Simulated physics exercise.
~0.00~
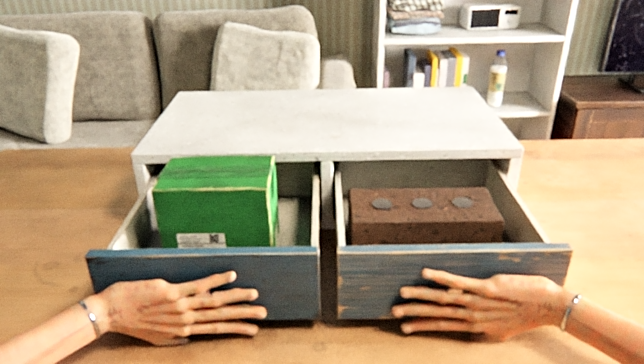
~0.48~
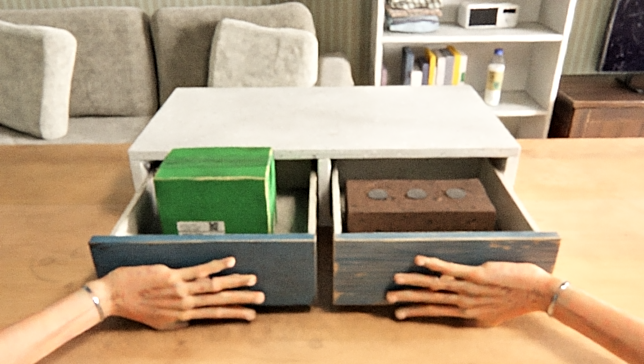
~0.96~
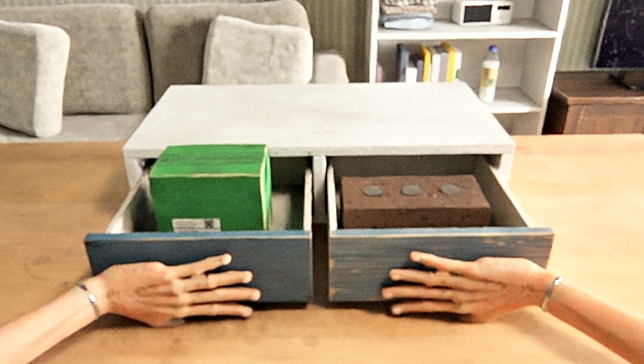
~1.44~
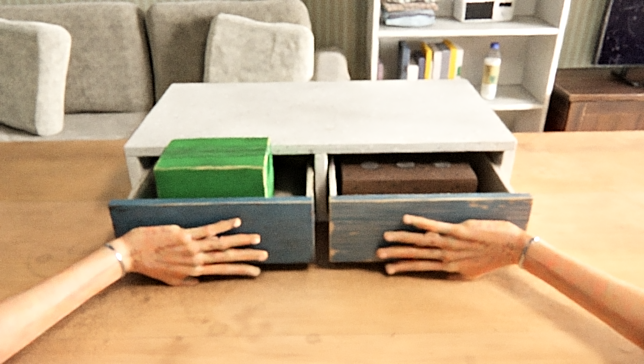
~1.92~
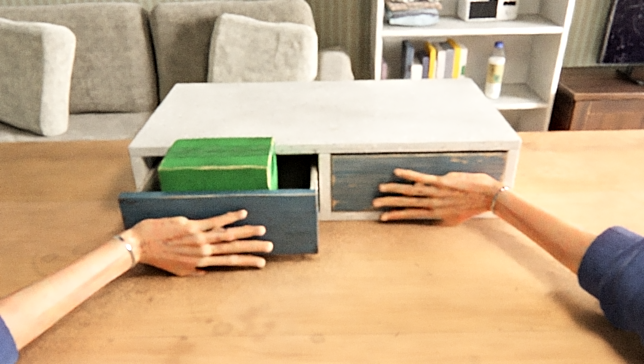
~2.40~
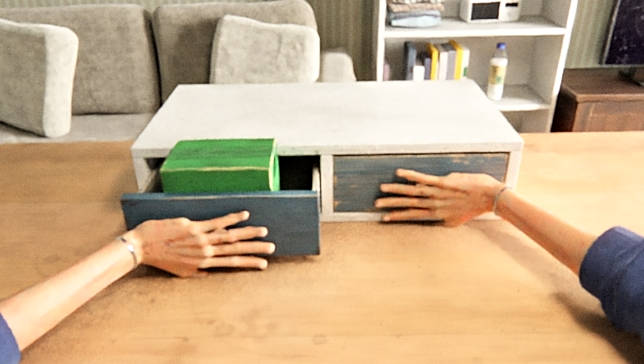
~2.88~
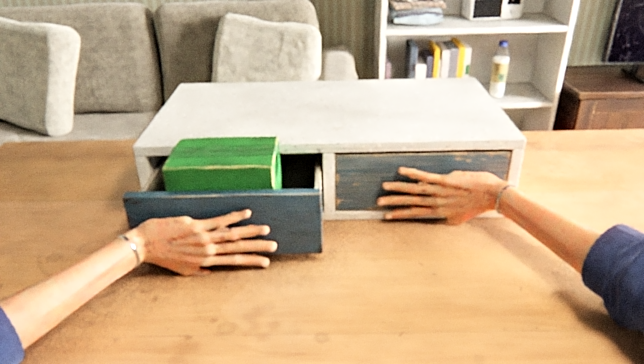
Two hands push both drawers inward; the right one shuts, the left stays ajar.
